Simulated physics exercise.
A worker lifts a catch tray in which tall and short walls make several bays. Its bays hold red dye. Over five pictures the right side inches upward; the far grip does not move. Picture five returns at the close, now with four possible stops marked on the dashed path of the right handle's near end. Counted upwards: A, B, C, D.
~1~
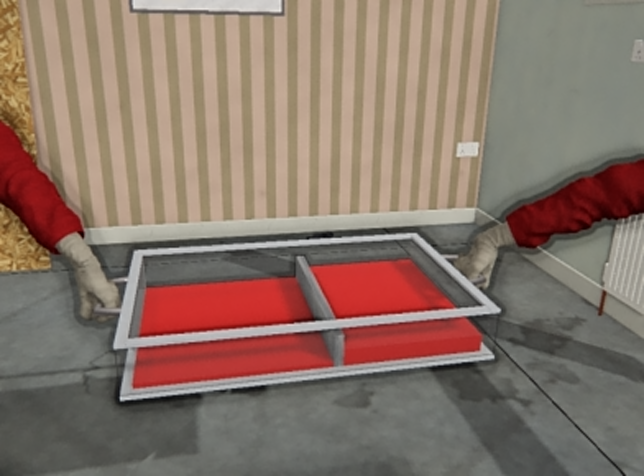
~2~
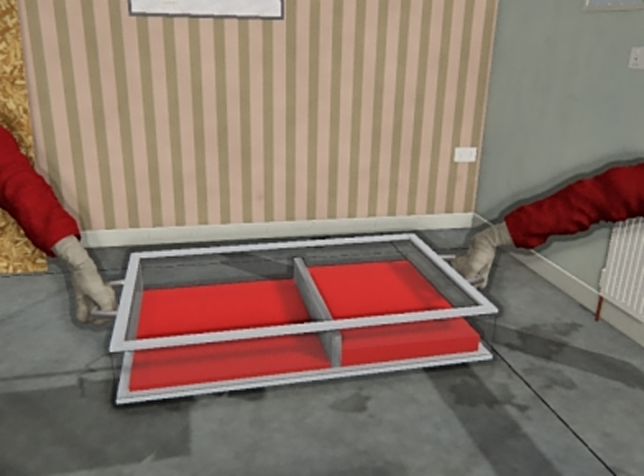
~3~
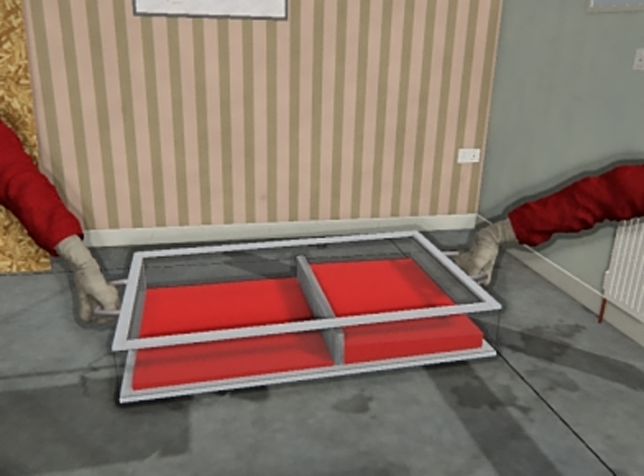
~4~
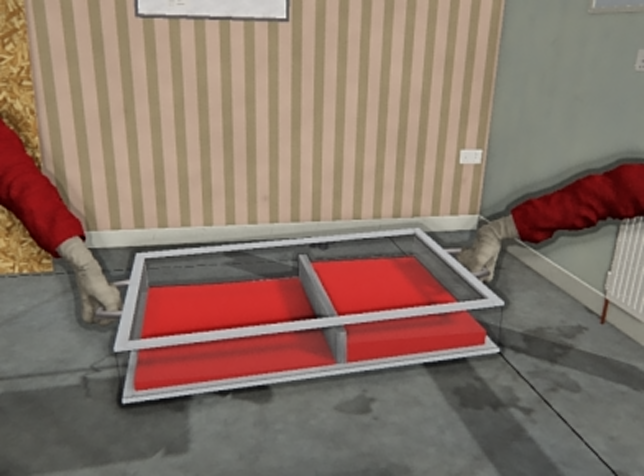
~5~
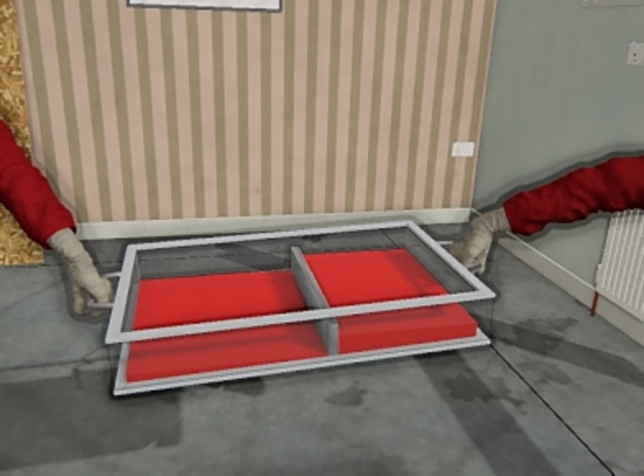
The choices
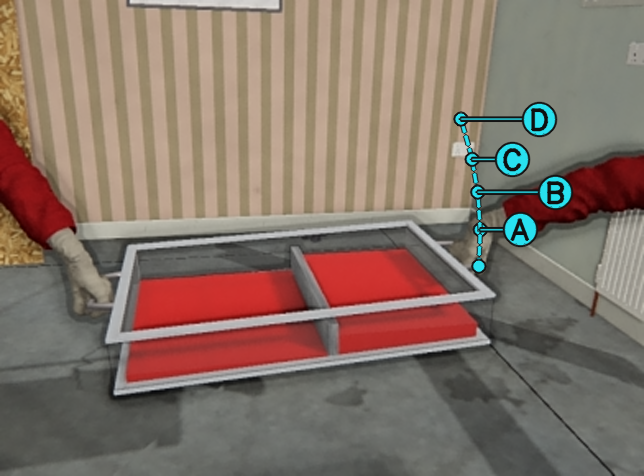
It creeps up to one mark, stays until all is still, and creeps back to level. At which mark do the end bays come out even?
It is C.
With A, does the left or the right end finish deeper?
The right one.
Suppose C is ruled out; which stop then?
D it is.
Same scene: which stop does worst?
It is A.
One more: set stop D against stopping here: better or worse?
Stop D is better.
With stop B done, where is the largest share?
It is the right one.
On the marked copy, A at (480, 229); B at (477, 192); C at (472, 159); D at (461, 119).
With A, the right end bay stands much deeper than the other; nothing spills.
With B, the right end bay stands much deeper than the other; nothing spills.
With C, the two end bays stand about equally deep; nothing spills.
With D, the left end bay stands a little deeper than the other; nothing spills.
